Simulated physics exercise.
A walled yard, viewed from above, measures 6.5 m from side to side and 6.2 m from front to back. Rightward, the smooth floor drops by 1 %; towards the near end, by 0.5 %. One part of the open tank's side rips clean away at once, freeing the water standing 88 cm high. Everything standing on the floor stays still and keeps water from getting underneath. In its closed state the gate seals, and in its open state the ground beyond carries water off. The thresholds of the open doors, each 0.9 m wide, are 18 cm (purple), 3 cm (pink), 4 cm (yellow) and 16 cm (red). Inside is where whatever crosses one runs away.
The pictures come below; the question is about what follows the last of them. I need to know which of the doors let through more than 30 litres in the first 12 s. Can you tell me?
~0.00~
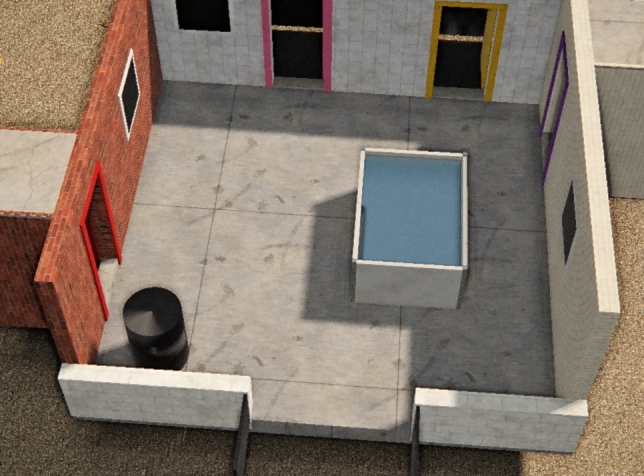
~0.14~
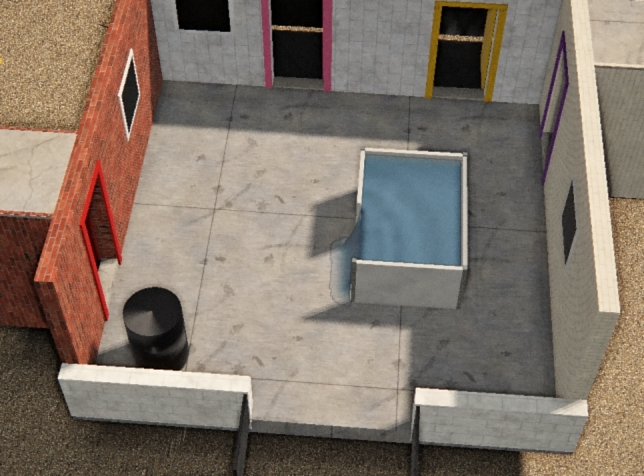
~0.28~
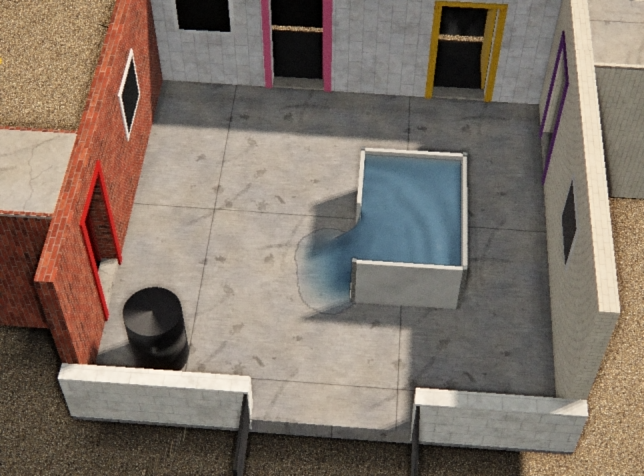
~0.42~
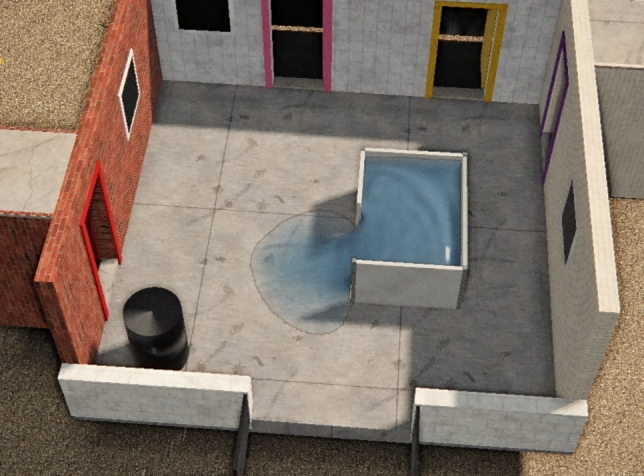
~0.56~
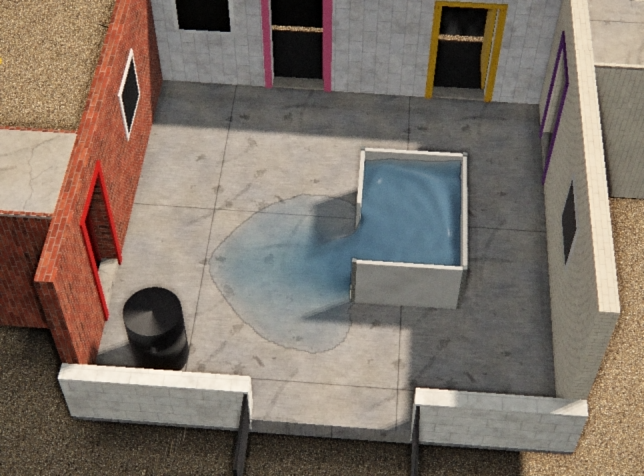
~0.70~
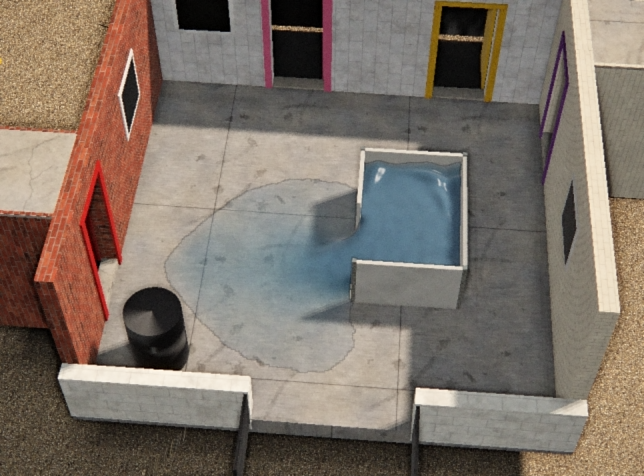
In the end at the purple door the total will be lower than the limit; at the pink door the total will be higher than the limit; at the yellow door the total will be lower than the limit; at the red door the total will be higher than the limit.
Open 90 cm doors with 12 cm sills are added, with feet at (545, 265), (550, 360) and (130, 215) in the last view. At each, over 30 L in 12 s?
Door 1: Lower; door 2: Lower; door 3: Higher.
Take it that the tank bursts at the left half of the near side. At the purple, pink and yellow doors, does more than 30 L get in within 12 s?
Purple: Within the limit; pink: Within the limit; yellow: Within the limit.
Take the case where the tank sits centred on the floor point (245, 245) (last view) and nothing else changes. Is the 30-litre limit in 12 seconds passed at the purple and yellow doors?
Purple: Within limit; yellow: Within limit.
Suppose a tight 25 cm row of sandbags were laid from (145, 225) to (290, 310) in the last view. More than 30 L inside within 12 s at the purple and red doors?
Note - purple: Limit held; red: Limit held.
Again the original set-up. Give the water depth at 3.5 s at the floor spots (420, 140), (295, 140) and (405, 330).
Depths in turn: Roughly 0, 1 and 0 centimetres.
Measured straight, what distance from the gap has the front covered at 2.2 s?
I'd say around 5.2 m from the gap.
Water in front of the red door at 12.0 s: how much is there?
Roughly 3.5 centimetres.
After 1.4 s water covers 35 % of the floor and is deepest (42 cm) near (345, 283); purple door not reached, pink door not reached, yellow door not reached, red door 27 cm at the sill, 20 L in.
After 2.2 s water covers 40 % of the floor and is deepest (38 cm) near (90, 391); purple door not reached, pink door not reached, yellow door not reached, red door 33 cm at the sill, 94 L in.
After 3.5 s water covers 45 % of the floor and is deepest (30 cm) near (133, 372); purple door not reached, pink door 3 cm at the sill, 0 L in, yellow door not reached, red door 24 cm at the sill, 158 L in.
After 7.0 s water covers 90 % of the floor and is deepest (13 cm) near (193, 92); purple door 8 cm at the sill, 0 L in, pink door 8 cm at the sill, 26 L in, yellow door 4 cm at the sill, 0 L in, red door 9 cm at the sill, 179 L in.
After 12.0 s water covers 95 % of the floor and is deepest (14 cm) near (439, 418); purple door 11 cm at the sill, 0 L in, pink door 4 cm at the sill, 63 L in, yellow door 5 cm at the sill, 4 L in, red door 3 cm at the sill, 180 L in.
